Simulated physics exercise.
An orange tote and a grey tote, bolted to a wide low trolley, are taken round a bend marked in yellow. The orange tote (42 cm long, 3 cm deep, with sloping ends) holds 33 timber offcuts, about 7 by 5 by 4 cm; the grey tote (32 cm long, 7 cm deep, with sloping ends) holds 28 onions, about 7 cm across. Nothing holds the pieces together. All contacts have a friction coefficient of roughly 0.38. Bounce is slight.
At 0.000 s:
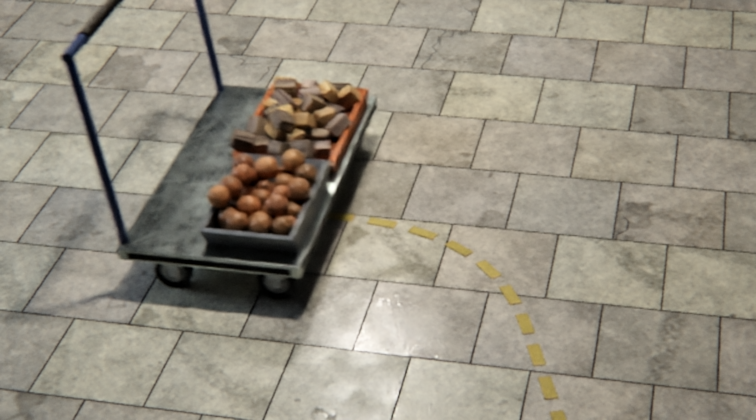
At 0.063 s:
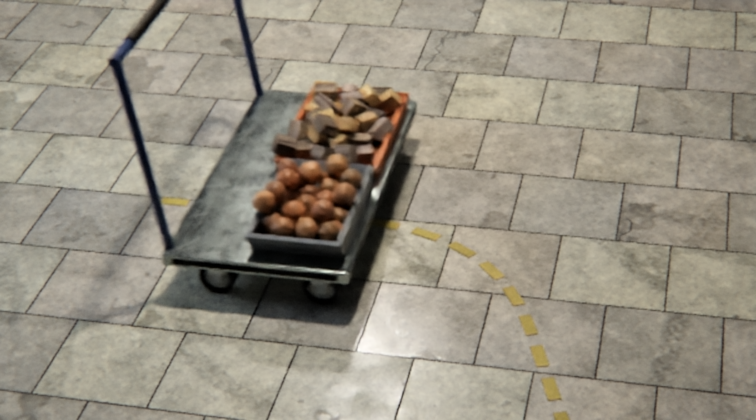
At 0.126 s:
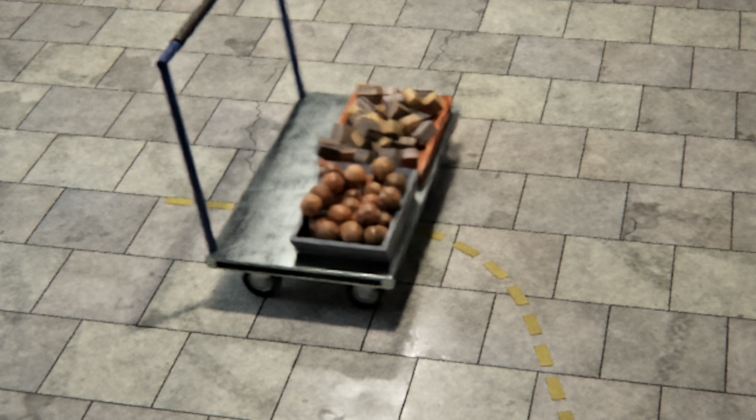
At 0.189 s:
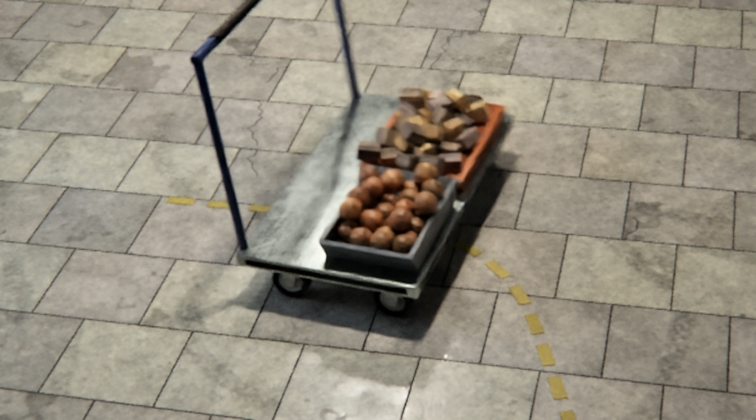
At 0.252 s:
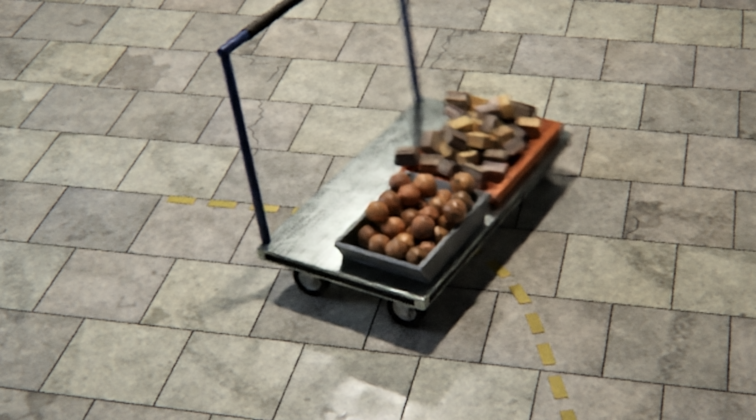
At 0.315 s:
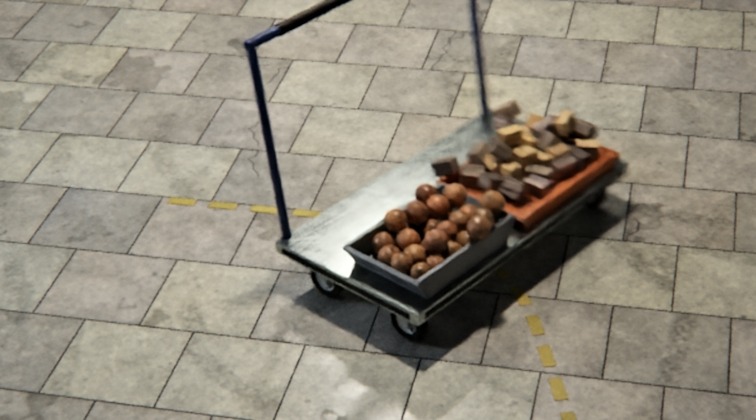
A flat trolley with a blue upright handle at its left end rolls rightward across grey paving tiles, seen from above by a still camera. It carries a grey tote of round reddish-brown items in front and an orange tote of brown and tan blocks behind. Following a dashed yellow line, it turns clockwise toward the viewer as the blocks shift leftward, a couple slipping over the rim.
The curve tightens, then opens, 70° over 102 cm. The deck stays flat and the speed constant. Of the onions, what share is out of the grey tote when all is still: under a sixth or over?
Out of the grey tote go less than a sixth of the onions.
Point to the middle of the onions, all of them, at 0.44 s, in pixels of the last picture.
At about (457, 265).
After 0.44 s, 8 of 33 out of the orange tote and 1 of 28 out of the grey tote.
After 0.59 s, 12 of 33 out of the orange tote and 2 of 28 out of the grey tote.
When it is over (at 1.05 s), 12 of 33 out of the orange tote and 2 of 28 out of the grey tote. Asked share, 2 of 28, 7 per cent.
